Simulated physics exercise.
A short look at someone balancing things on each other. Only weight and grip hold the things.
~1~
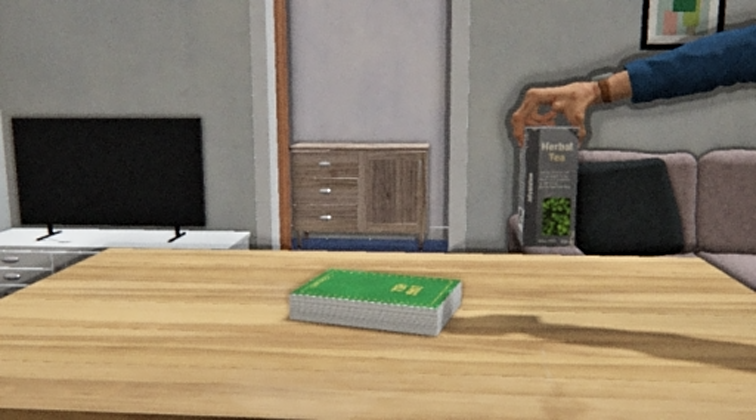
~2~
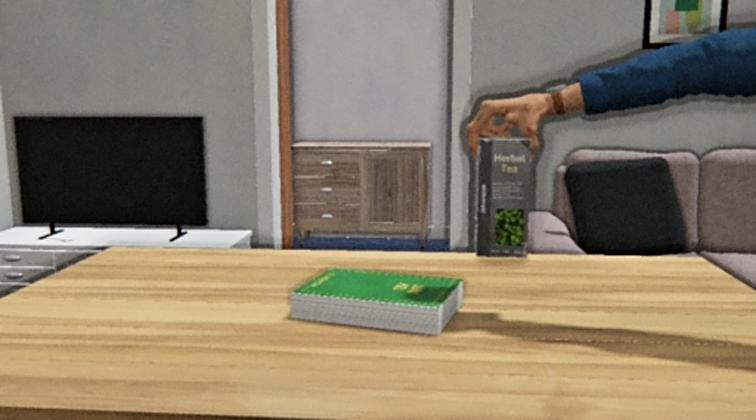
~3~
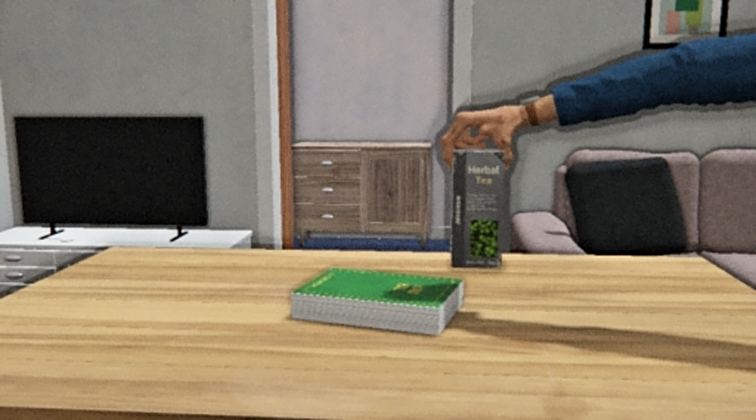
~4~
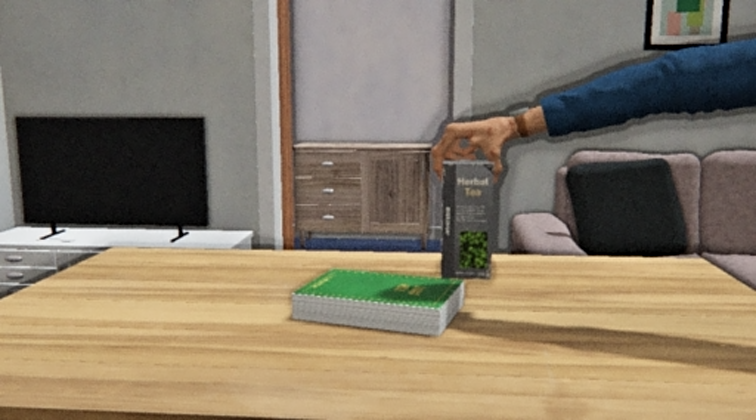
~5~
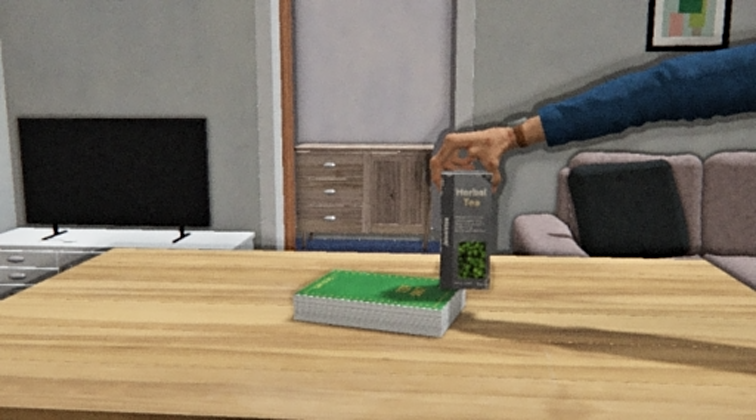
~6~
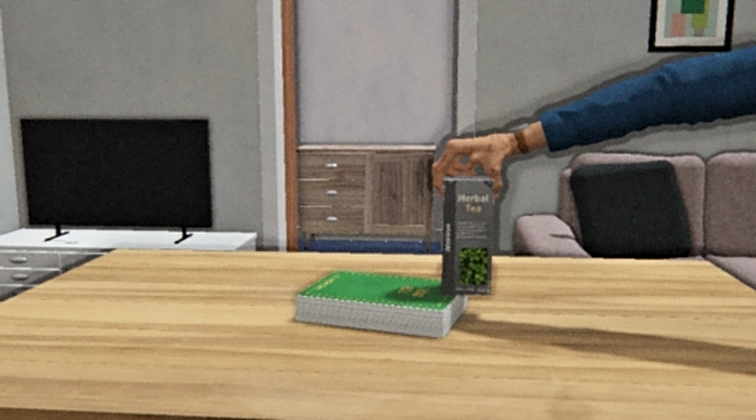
A hand moves a grey carton left and lowers it beside a green book.
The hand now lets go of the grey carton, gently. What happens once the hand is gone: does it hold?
Here the pile comes apart.
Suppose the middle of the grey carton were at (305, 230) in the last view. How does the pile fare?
Then it comes apart.
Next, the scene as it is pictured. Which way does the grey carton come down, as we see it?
To the right.
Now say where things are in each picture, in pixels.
The first picture shows on its way; grey carton (547, 186); green book (378, 299).
The second picture shows on its way; grey carton (502, 196); green book (380, 298).
The third picture shows on its way; grey carton (477, 208); green book (380, 298).
The fourth picture shows on its way; grey carton (466, 218); green book (381, 299).
The fifth picture shows on its way; grey carton (465, 228); green book (382, 300).
The sixth picture shows set down, still held; grey carton (467, 234); green book (385, 301).
Then, 0.40 s after the last picture, grey carton tipped 26° from how it was near (491, 244).
Then, 0.50 s after the last picture, grey carton now fallen.
Then, 0.60 s after the last picture, things are still on the move.
At rest, fallen, grey carton; green book in place. Seen from the same camera at the end, grey carton near (548, 299). The pile gives way.
